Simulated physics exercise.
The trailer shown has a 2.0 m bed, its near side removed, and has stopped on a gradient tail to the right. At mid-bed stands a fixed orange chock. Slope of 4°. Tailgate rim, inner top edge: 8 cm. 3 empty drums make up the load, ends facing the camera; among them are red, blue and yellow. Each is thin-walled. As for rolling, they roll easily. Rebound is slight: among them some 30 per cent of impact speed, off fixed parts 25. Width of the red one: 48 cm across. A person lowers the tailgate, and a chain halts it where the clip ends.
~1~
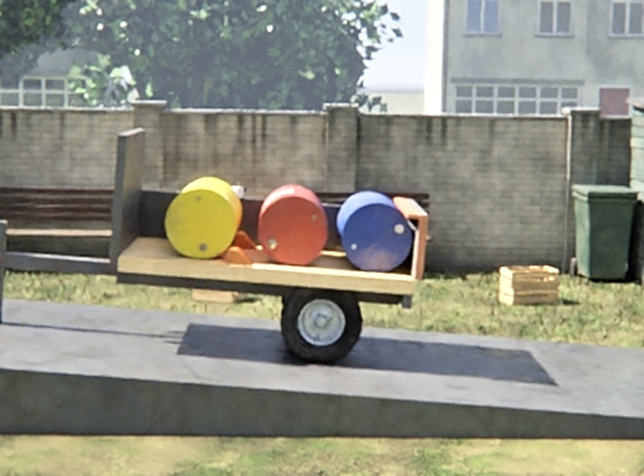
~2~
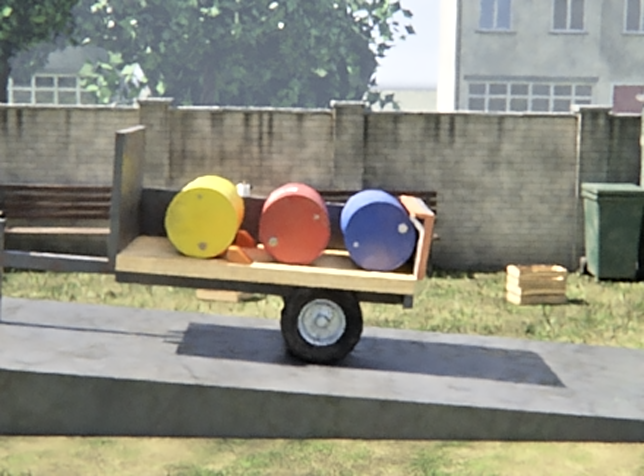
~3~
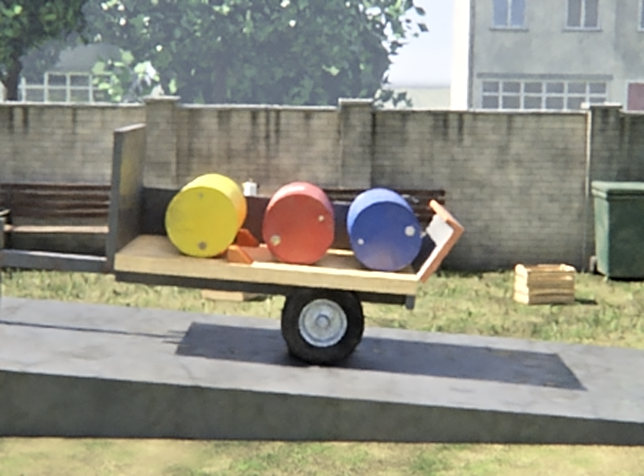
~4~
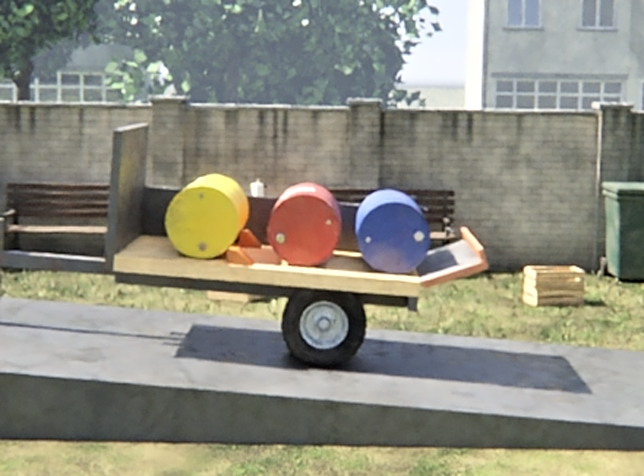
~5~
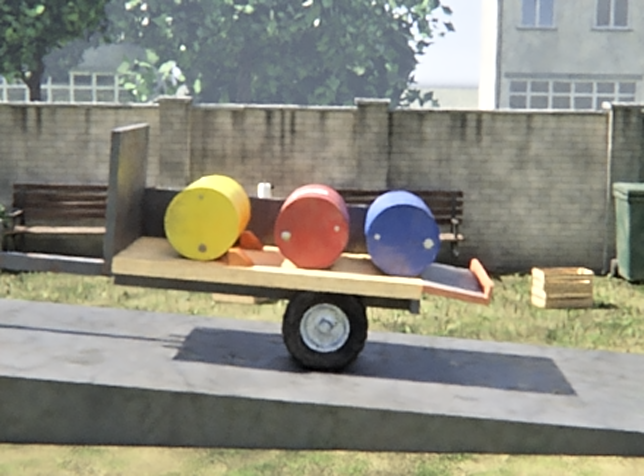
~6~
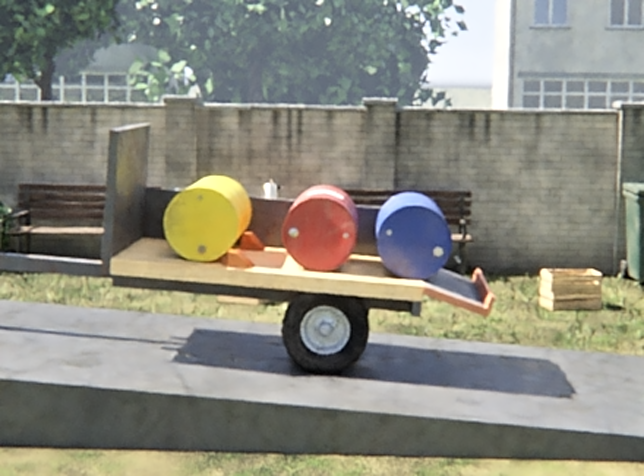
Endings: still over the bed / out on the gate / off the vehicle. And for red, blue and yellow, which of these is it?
Red - off the vehicle; blue - off the vehicle; yellow - still over the bed.
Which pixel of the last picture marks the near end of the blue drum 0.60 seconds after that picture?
Estimated pixel position: About (460, 254).
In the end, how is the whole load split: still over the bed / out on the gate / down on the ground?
In that order: 1, 0, 2.
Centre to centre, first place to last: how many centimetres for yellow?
Displacement for yellow: 0.
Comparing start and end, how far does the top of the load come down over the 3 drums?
0 cm.
Then, 0.6 s past the sixth picture, red is on the bed, 45 cm short of the hinge, rolling right; blue is on the gate, 20 cm past the hinge, rolling right; yellow is on the bed, 145 cm short of the hinge; 0 gone off the back.
Then, 1.4 s past the sixth picture, red is on the bed, 5 cm short of the hinge, rolling right; blue is dropping off the gate; as before, yellow; 1 gone off the back.
Then, 2.3 s past the sixth picture, red is dropping off the gate; blue is off the vehicle; as before, yellow; 2 gone off the back.
Finally (4.2 s after the last picture), red is out on the ground; blue is off the vehicle; yellow is on the bed, 145 cm short of the hinge; 2 gone off the back.
